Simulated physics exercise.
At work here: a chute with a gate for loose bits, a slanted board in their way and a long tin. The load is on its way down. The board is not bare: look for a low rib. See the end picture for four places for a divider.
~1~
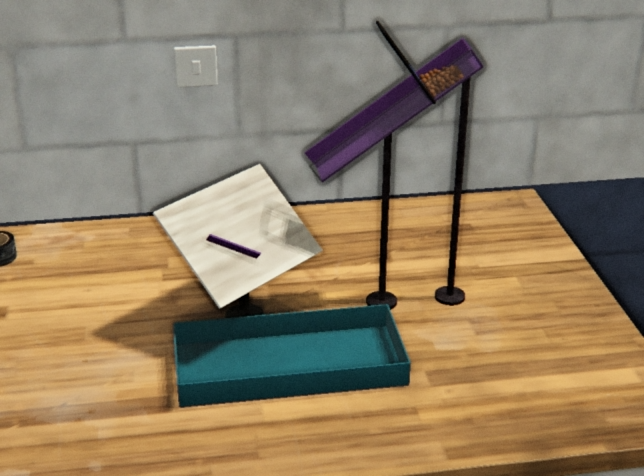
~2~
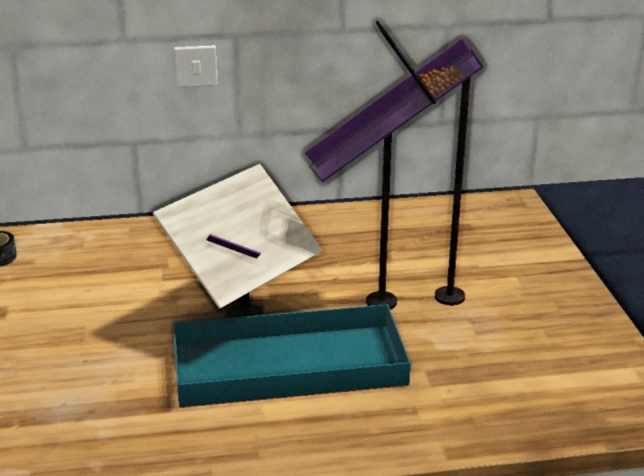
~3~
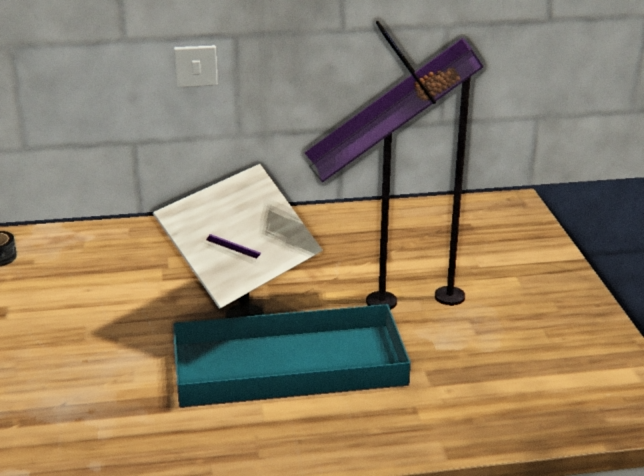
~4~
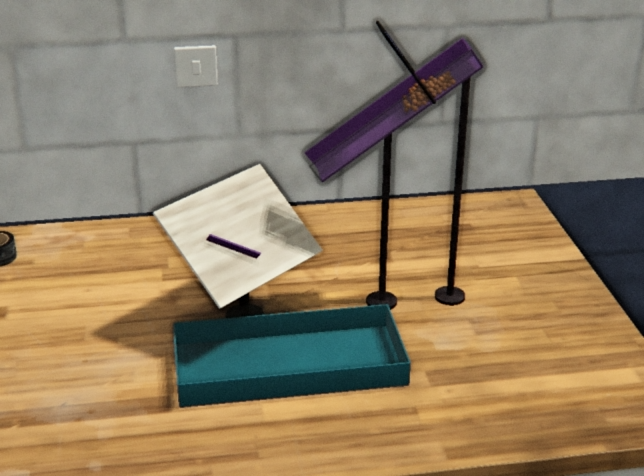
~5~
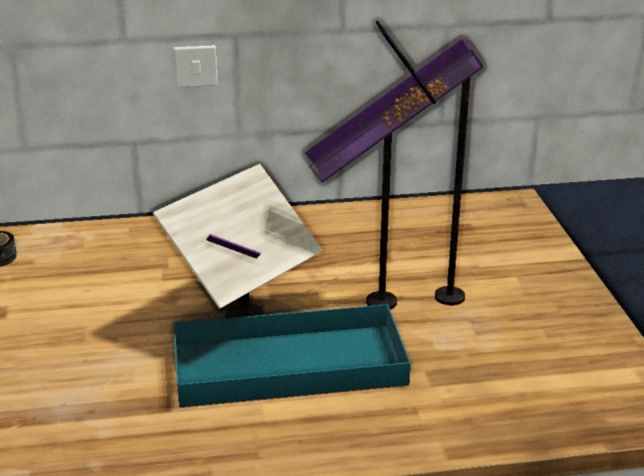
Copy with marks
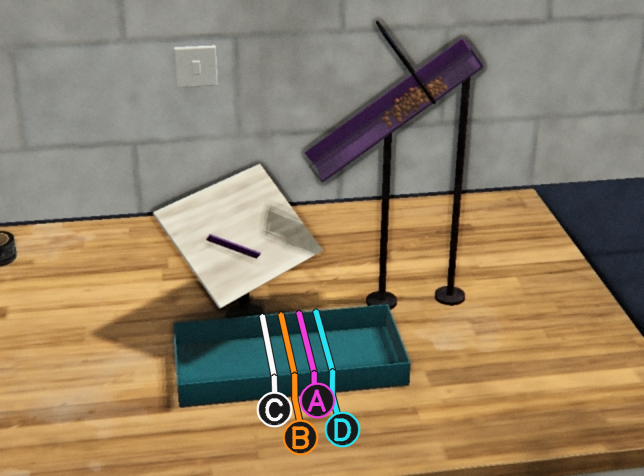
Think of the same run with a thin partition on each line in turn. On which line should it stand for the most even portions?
Use line A.
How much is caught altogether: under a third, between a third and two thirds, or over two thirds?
It is over two thirds.
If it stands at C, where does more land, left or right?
Right.
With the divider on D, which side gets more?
More lands on the left.
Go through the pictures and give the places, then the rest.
In the first frame, load behind the gate at (439, 79), cereal balls; lip of the chute at (320, 175), sloping fairly steeply.
In the second frame, middle of the board at (241, 232), tilted fairly steeply; middle of its low edge at (274, 277); of its high edge at (209, 187).
In the third frame, front corners of the tin at (178, 384) and (410, 363), empty; front of the load at (419, 96).
In the fourth frame, middle of the load at (424, 90); its front at (406, 110), about a quarter of the way to the lip; rib from (210, 235) to (261, 254).
In the fifth frame, middle of the load at (413, 97); its front at (384, 120), about a third of the way to the lip.
On the marked copy, line A crosses the front rim at (314, 372); line B crosses the front rim at (294, 374); line C crosses the front rim at (274, 375); line D crosses the front rim at (332, 370).
Choosing A, of what is caught, about half on the left of the divider, about half on the right.
Choosing B, of what is caught, about a quarter on the left of the divider, most on the right.
Choosing C, of what is caught, a small part on the left of the divider, nearly all on the right.
Choosing D, of what is caught, most on the left of the divider, a small part on the right.
